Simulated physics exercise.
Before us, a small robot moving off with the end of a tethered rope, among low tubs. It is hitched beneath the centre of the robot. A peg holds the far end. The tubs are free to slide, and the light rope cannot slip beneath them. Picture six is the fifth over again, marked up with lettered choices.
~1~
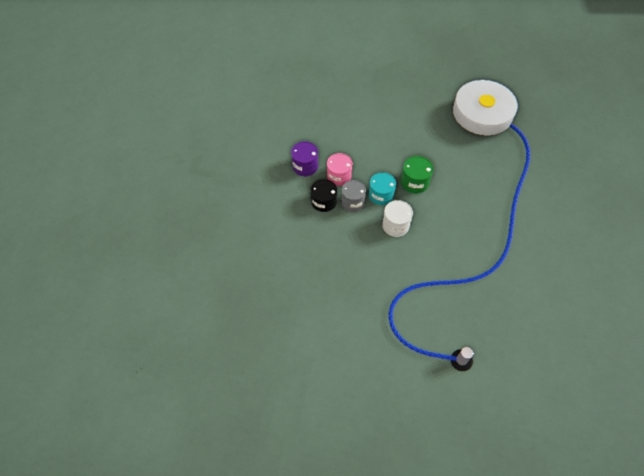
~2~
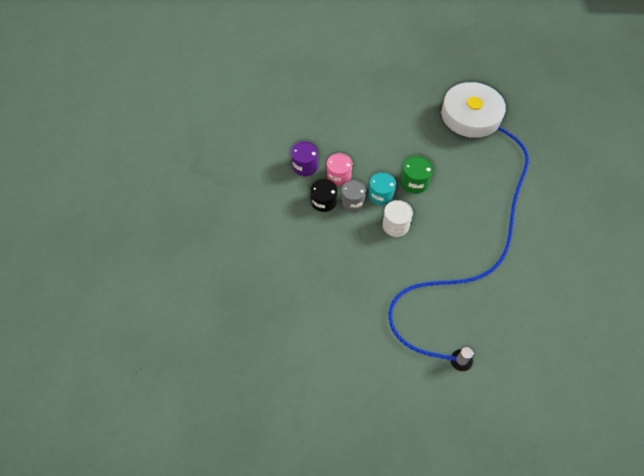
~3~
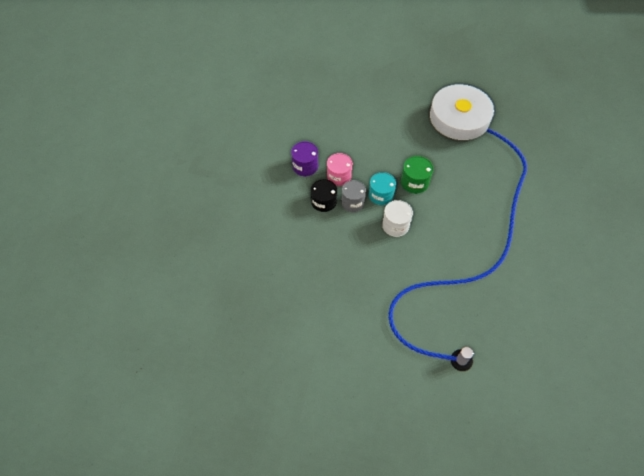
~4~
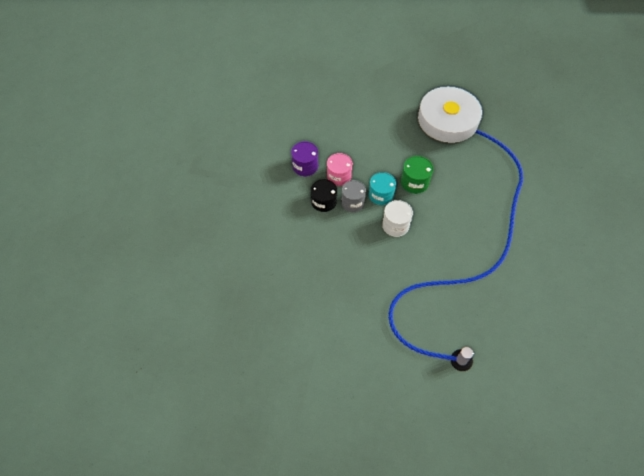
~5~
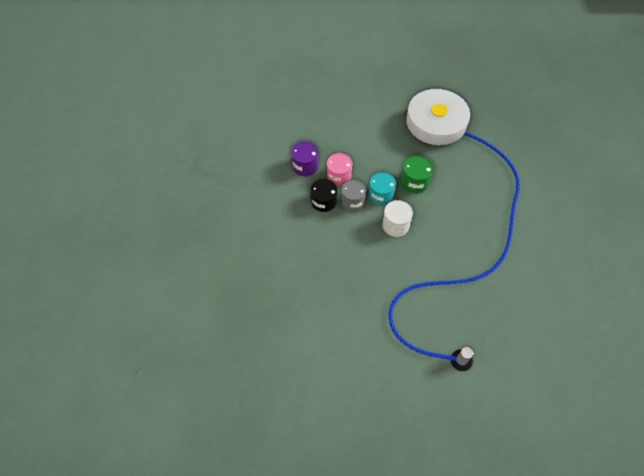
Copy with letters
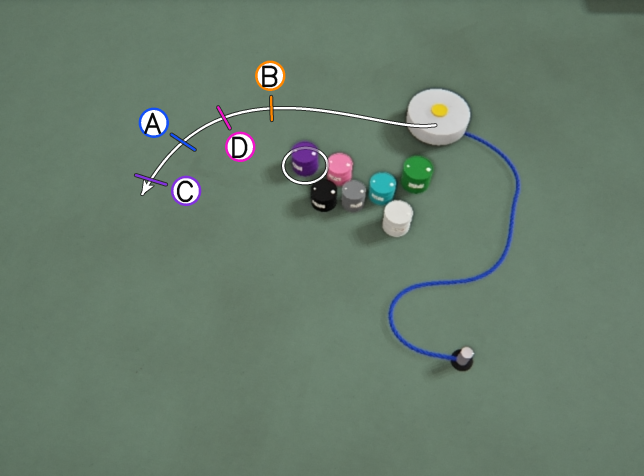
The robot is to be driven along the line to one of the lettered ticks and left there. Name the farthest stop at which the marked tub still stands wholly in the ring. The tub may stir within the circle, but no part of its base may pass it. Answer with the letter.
A is the last safe stop.
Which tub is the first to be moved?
The green tub.
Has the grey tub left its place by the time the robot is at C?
Yes.
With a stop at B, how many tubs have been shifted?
The count is none.
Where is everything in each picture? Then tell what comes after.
Purple tub (305, 159); green tub (417, 175); white tub (397, 219), in the first frame.
Robot (473, 111); peg (464, 357), in the second frame.
Robot (461, 113); turquoise tub (382, 189), in the third frame.
Robot (449, 116); black tub (324, 196), in the fourth frame.
Robot (437, 118); green tub (417, 175); white tub (397, 219); peg (464, 357), in the fifth frame.
On the marked copy, A at (183, 142); B at (271, 108); C at (151, 180); D at (224, 118); the ring at (305, 165); the route from (435, 125) via (271, 108) to (142, 194).
With A. Early on, robot (344, 106); purple tub (305, 159).
Further on, robot (251, 103); purple tub (305, 159).
At the end, robot (180, 135); turquoise tub (366, 193); grey tub (345, 201); purple tub (305, 160); green tub (394, 198); the purple tub is still in its ring.
As for the rest, B is safe but short; C drags the ringed tub to (299, 179); D is safe but short.
